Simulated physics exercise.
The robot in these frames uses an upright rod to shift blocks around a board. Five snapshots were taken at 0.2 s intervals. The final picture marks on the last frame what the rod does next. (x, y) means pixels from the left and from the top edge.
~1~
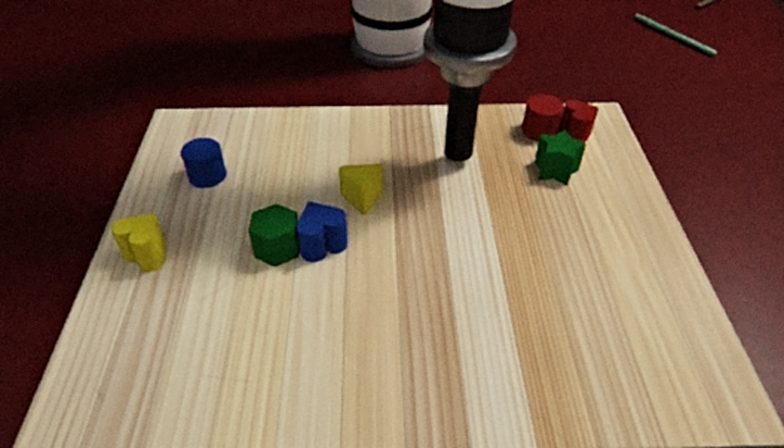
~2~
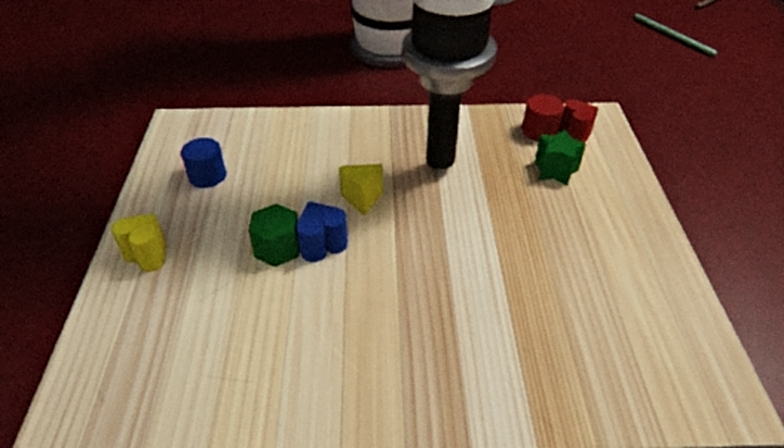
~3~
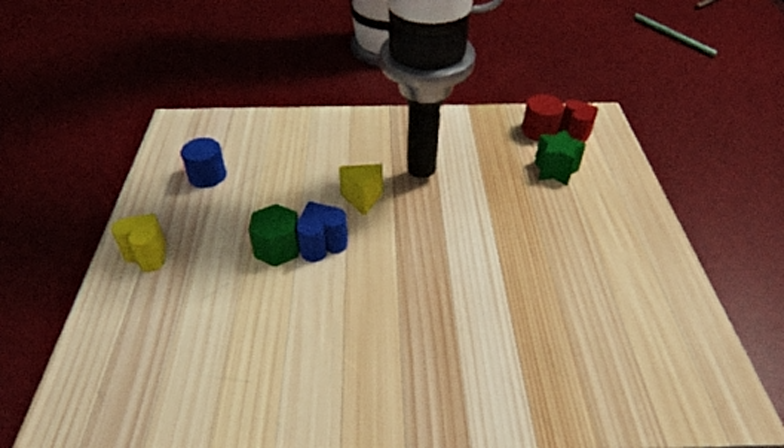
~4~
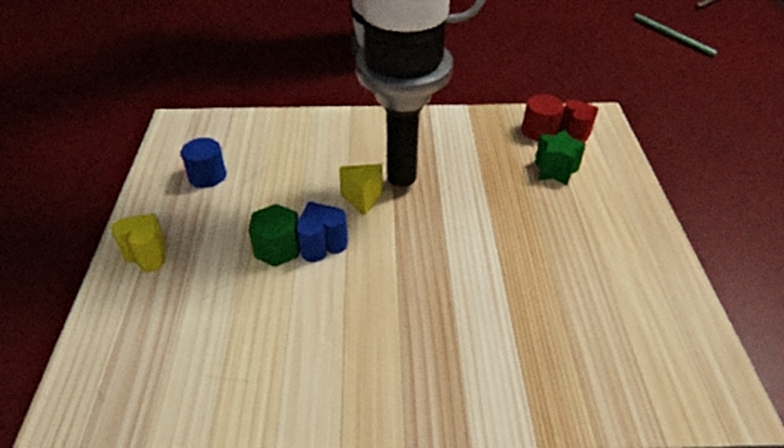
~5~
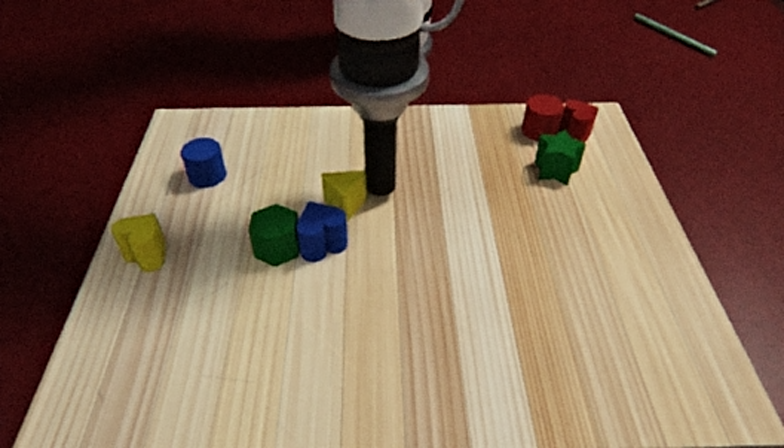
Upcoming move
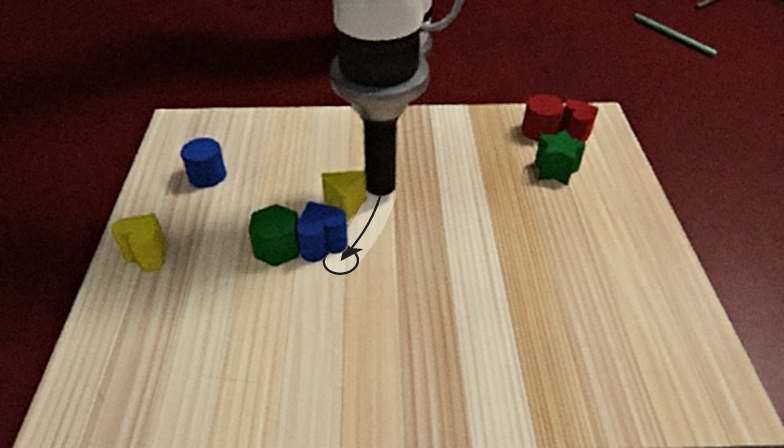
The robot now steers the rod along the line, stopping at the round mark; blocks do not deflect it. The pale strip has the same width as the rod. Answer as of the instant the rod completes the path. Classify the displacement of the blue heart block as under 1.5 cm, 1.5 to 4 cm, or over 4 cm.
Once the path ends, it will sit 1.5 to 4 cm from where it is now.
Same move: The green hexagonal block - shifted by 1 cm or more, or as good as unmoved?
It leaves its spot.
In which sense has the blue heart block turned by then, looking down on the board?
I'd predict that, seen from above, the blue heart block rotates clockwise.
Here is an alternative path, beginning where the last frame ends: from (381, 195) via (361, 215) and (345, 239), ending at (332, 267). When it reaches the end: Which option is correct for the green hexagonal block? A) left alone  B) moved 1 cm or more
B
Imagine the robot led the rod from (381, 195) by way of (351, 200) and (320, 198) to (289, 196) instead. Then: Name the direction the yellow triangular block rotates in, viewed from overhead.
It swings round anticlockwise.
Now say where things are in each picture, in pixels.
The first picture shows tip of the rod at (458, 153), middles of tops, green hexagonal block at (273, 220), blue heart block at (320, 218), yellow triangular block at (361, 172).
The second picture shows rod at (440, 161), nothing pushed.
The third picture shows rod at (422, 169), nothing pushed.
The fourth picture shows rod at (402, 177), nothing pushed.
The fifth picture shows rod at (381, 186), green hexagonal block at (273, 220), blue heart block at (320, 218), yellow triangular block at (343, 179).
The line goes from (381, 195) by way of (372, 216) and (359, 238) to (341, 261).
The first path, step by step. Halfway along, rod at (366, 219); yellow triangular block at (328, 187), turned 55° clockwise.
At the end, rod at (340, 252); green hexagonal block at (258, 221), turned 35° clockwise; blue heart block at (295, 235), turned 30° clockwise; yellow triangular block at (328, 187), turned 55° clockwise.
